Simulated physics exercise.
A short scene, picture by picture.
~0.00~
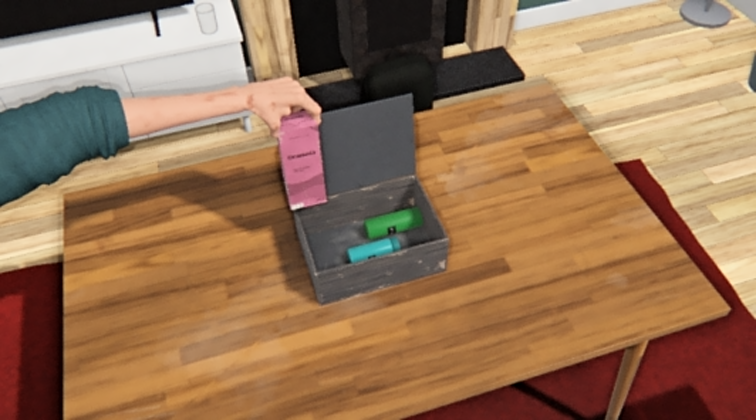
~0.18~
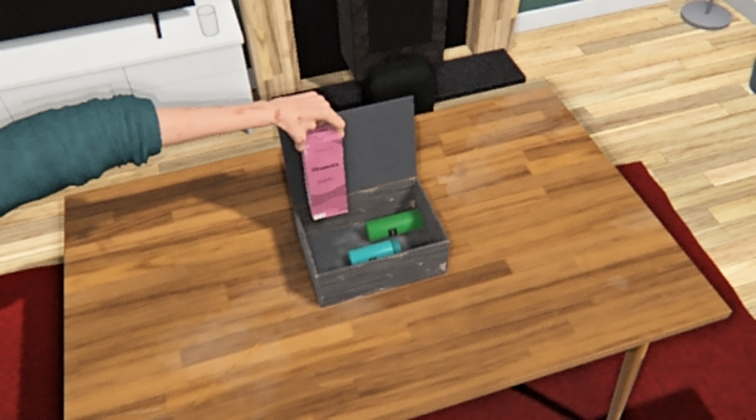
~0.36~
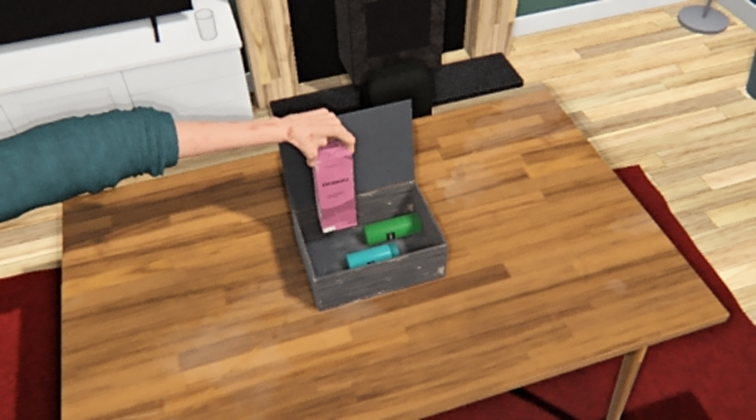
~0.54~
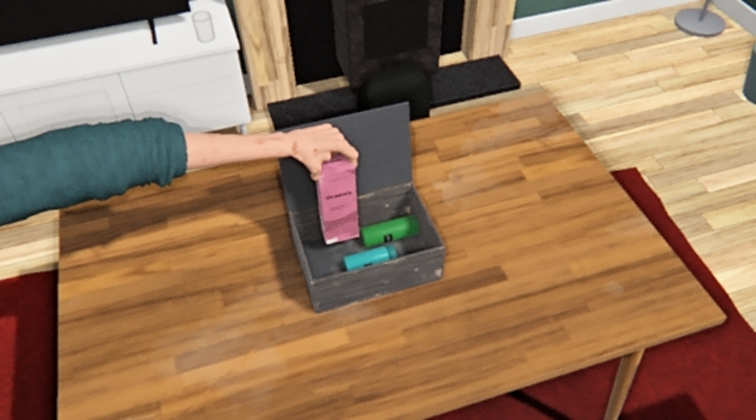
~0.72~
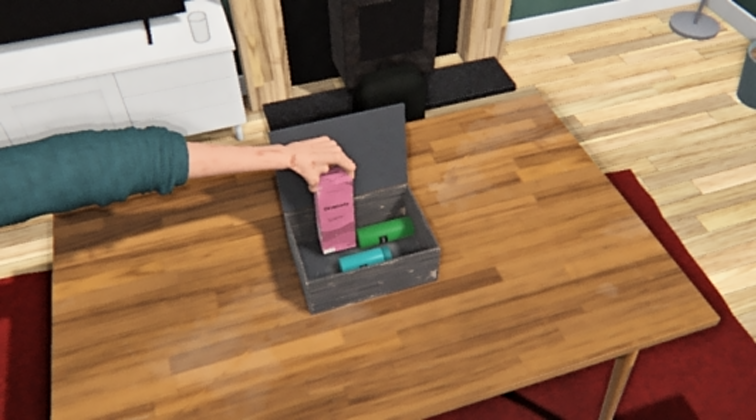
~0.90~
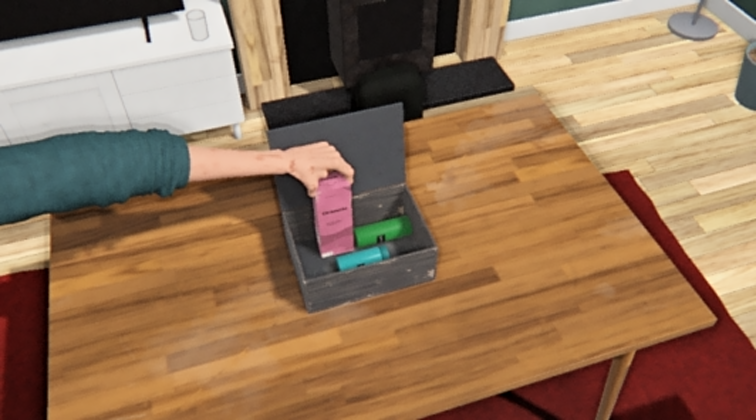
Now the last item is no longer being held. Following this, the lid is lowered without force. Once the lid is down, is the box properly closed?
No, the lid is still ajar.
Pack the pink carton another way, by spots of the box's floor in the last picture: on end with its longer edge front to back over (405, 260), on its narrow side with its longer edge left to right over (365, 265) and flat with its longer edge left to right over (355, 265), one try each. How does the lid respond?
1: Open. 2: Closed. 3: Closed.
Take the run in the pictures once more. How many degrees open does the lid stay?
Near 16°.
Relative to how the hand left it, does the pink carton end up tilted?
Simply put, the pink carton gets tilted.
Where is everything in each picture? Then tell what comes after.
In the first picture, coming down; pink carton (301, 161); green shaker (393, 223).
In the second picture, coming down; pink carton (324, 173); green shaker (394, 225).
In the third picture, coming down; pink carton (334, 187); green shaker (392, 229).
In the fourth picture, coming down; pink carton (337, 200); green shaker (390, 231).
In the fifth picture, coming down; pink carton (335, 211); green shaker (385, 232).
In the sixth picture, put in, still held; pink carton (333, 215); green shaker (383, 232).
After 2.60 s, lid 76° above the rim.
After 3.40 s, lid 41° above the rim; pink carton turned 29° from how it was put near (340, 234).
After 3.80 s, lid 17° above the rim; pink carton turned 53° from how it was put near (343, 250); turquoise shaker shifted about its own width.
In the end (6.5 s), lid 16° above the rim; toppled in the box, pink carton; moved from the start, turquoise shaker; green shaker unmoved. At the end, from the last picture's camera, pink carton near (342, 248).
